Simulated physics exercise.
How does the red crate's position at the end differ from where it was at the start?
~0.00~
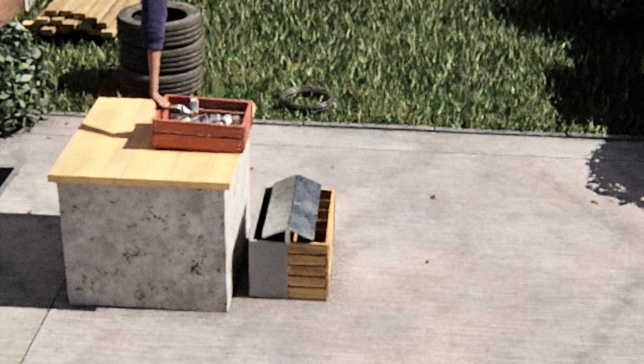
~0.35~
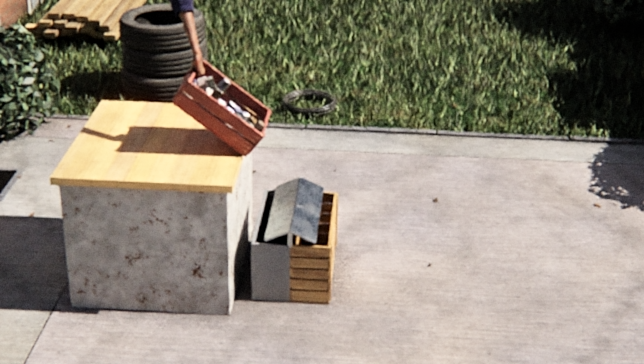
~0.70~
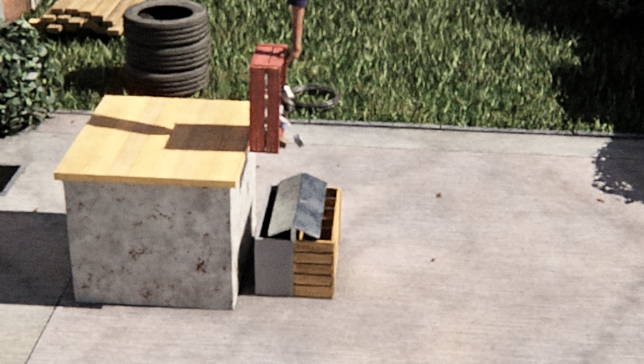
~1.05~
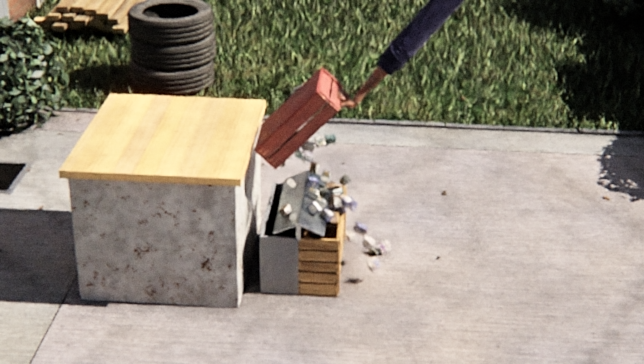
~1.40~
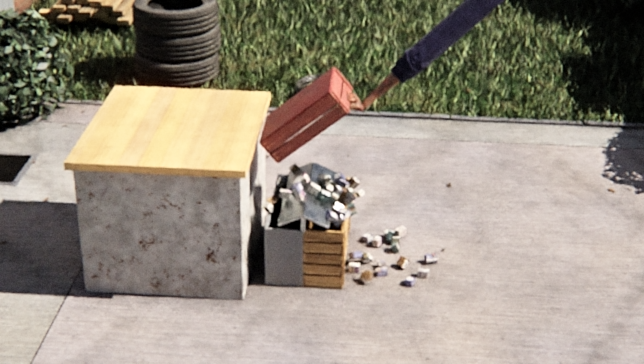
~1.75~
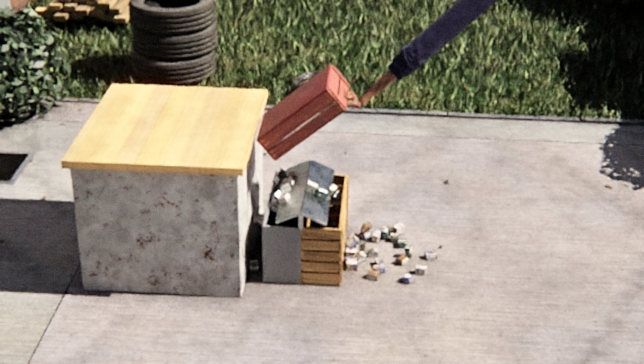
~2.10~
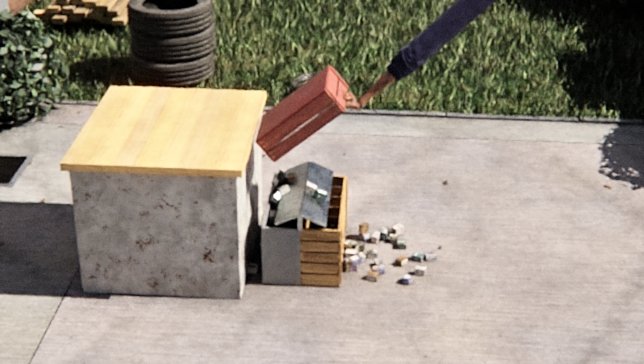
At the start the red crate sat upright on top of the bench. By the end it was held tipped over in the air just past the bench's right edge, above the grey bin and wooden box.
